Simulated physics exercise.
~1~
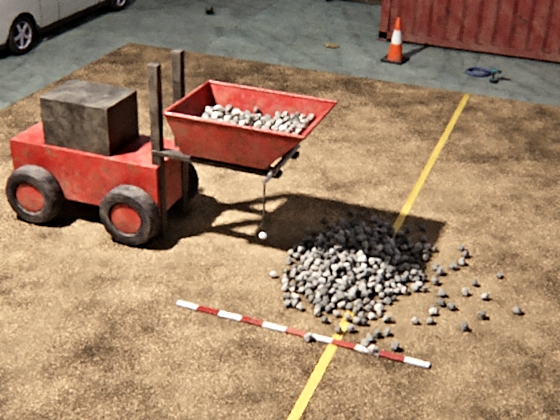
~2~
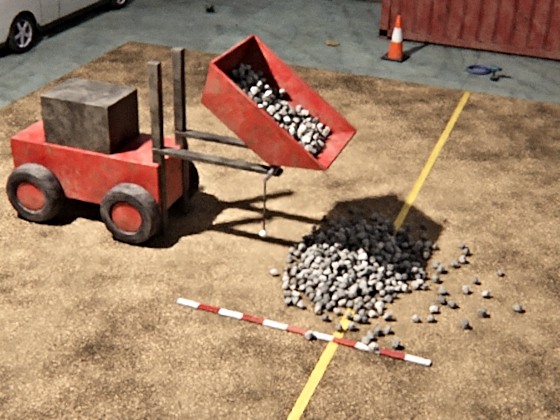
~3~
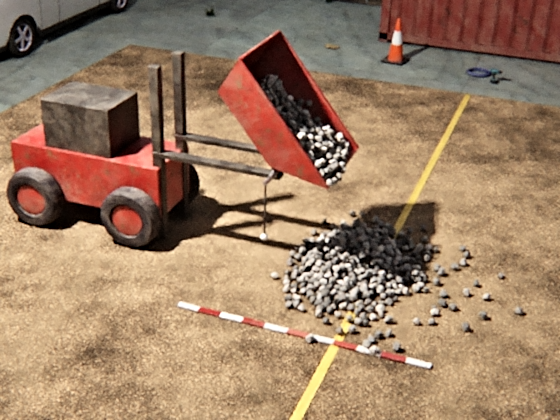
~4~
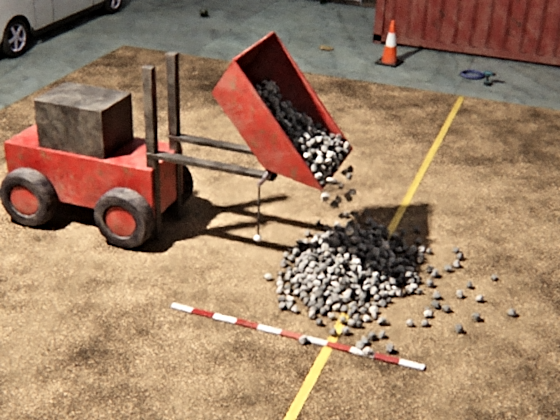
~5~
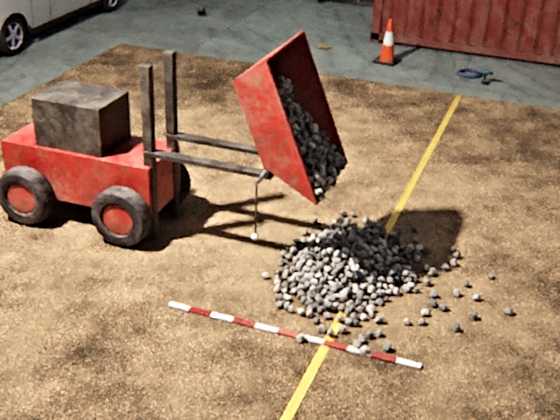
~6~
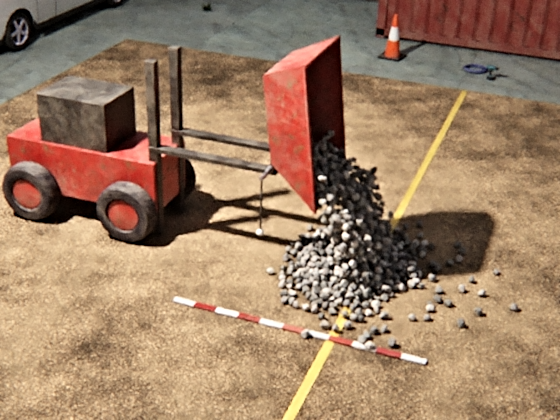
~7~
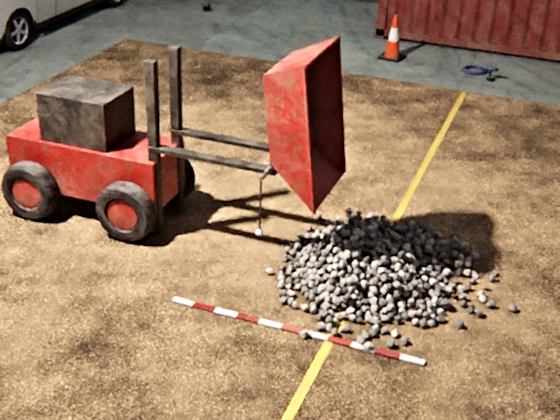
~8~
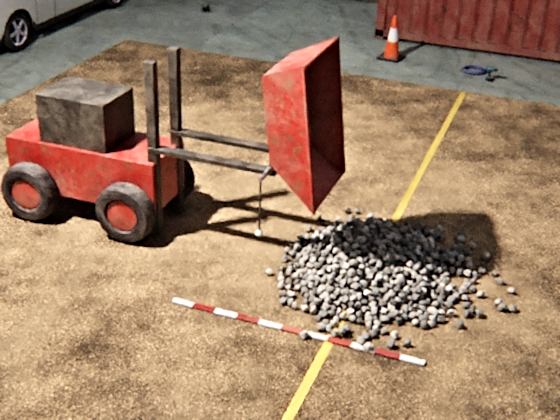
The footage shows a red forklift tilting its raised skip of grey stones, pausing partway, then tipping it steeply so the stones pour onto a loose pile lying across a yellow line. The skip ends empty, with the pile larger and spread farther over the line.
